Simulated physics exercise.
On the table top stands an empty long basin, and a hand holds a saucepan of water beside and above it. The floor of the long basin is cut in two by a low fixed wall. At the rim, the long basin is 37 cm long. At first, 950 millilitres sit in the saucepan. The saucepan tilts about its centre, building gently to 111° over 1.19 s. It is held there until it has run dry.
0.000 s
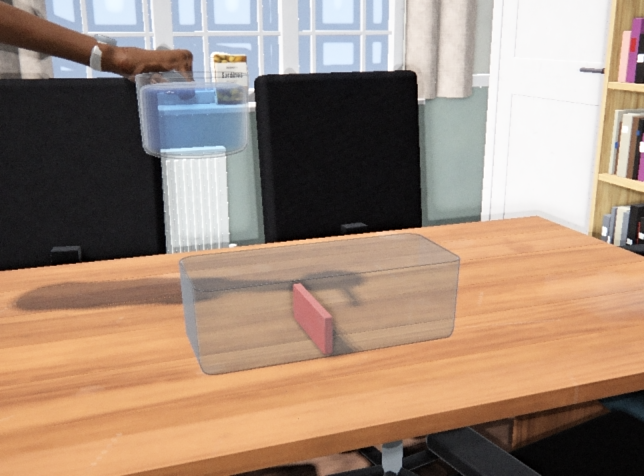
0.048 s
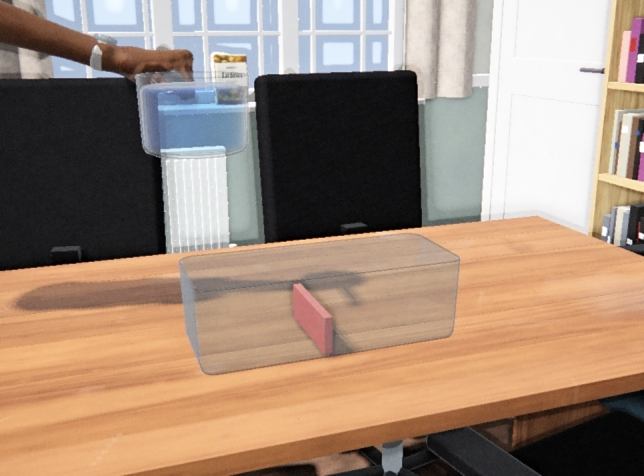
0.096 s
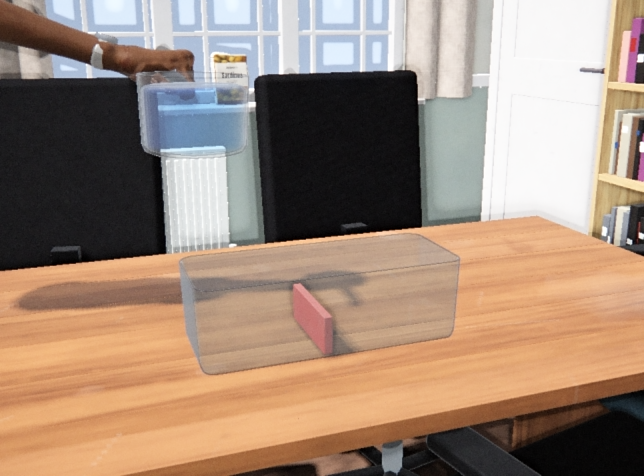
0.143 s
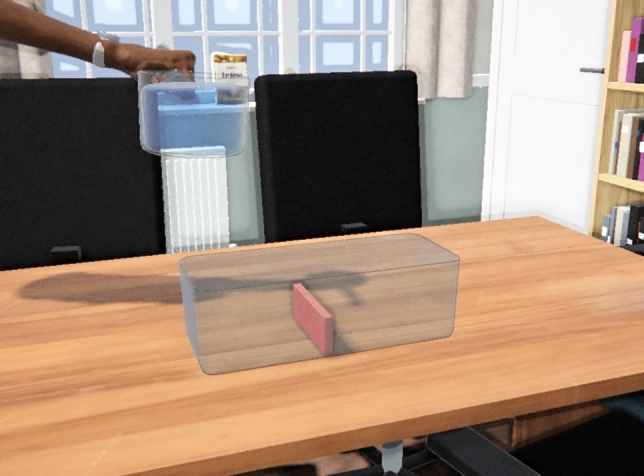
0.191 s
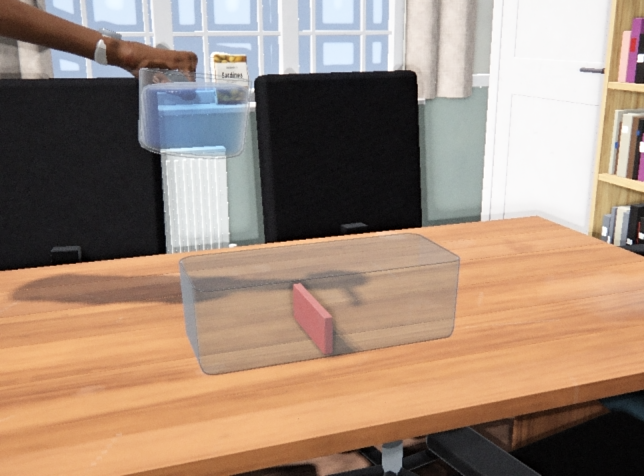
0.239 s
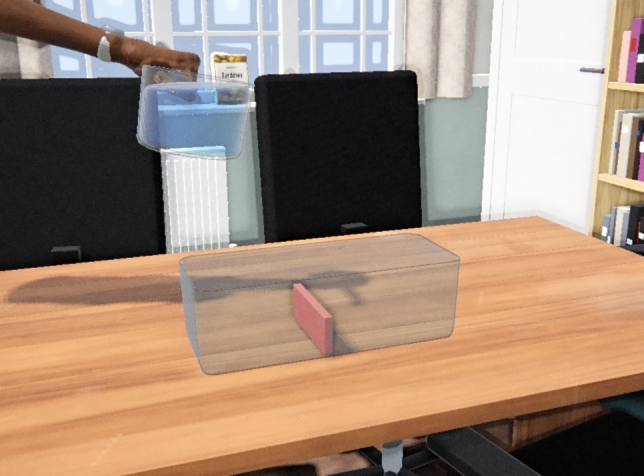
A hand holds a clear container of blue water above a table and slowly tilts it slightly.
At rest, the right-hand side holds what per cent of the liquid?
It holds some 63 in every hundred.
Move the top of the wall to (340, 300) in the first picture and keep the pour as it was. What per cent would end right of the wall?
With the wall placed like that, close to 10 per cent.
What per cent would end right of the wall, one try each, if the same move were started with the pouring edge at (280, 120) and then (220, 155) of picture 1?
Try 1: Approx. 80 %; try 2: Approx. 5 %.
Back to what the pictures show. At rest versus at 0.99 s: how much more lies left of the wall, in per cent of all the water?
26 %.
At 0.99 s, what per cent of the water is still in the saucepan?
I'd estimate some 14 per cent.
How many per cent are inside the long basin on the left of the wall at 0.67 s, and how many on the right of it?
2 on the left, 3 on the right, roughly.
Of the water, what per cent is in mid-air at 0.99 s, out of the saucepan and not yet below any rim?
Estimate: About 20 in a hundred.
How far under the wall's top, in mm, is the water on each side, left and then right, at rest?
It's around 38 mm on the left side and around 30 mm on the right side.
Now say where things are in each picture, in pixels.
In the first frame, it leans 0°; its right rim is at (246, 75); the water meets the walls at (139, 89) and (243, 86); the long basin's rim runs from (186, 276) to (439, 247); the wall's top is at (312, 301).
In the second frame, it leans 0°; its right rim is at (246, 76); the water meets the walls at (139, 89) and (244, 85).
In the third frame, it leans 2°; its right rim is at (247, 77); the water meets the walls at (141, 88) and (244, 86).
In the fourth frame, it leans 4°; its right rim is at (248, 79); the water meets the walls at (141, 88) and (245, 86).
In the fifth frame, it leans 7°; its right rim is at (249, 82); the water meets the walls at (142, 88) and (246, 87).
In the sixth frame, it leans 11°; its right rim is at (251, 86); the water meets the walls at (143, 89) and (248, 87).
By 0.67 s the tilt is 67° and 66 per cent is still to pour, 2 is left of the wall and 3 right of it.
By 0.99 s the tilt is 104° and 13 per cent is still to pour, 10 is left of the wall and 57 right of it.
By 1.33 s the tilt is 111° and 0 per cent is still to pour, 34 is left of the wall and 62 right of it.
By 1.69 s the tilt is 111° and 0 per cent is still to pour, 35 is left of the wall and 63 right of it.
At rest 35 per cent lies left of the wall, 63 right of it and 2 outside.
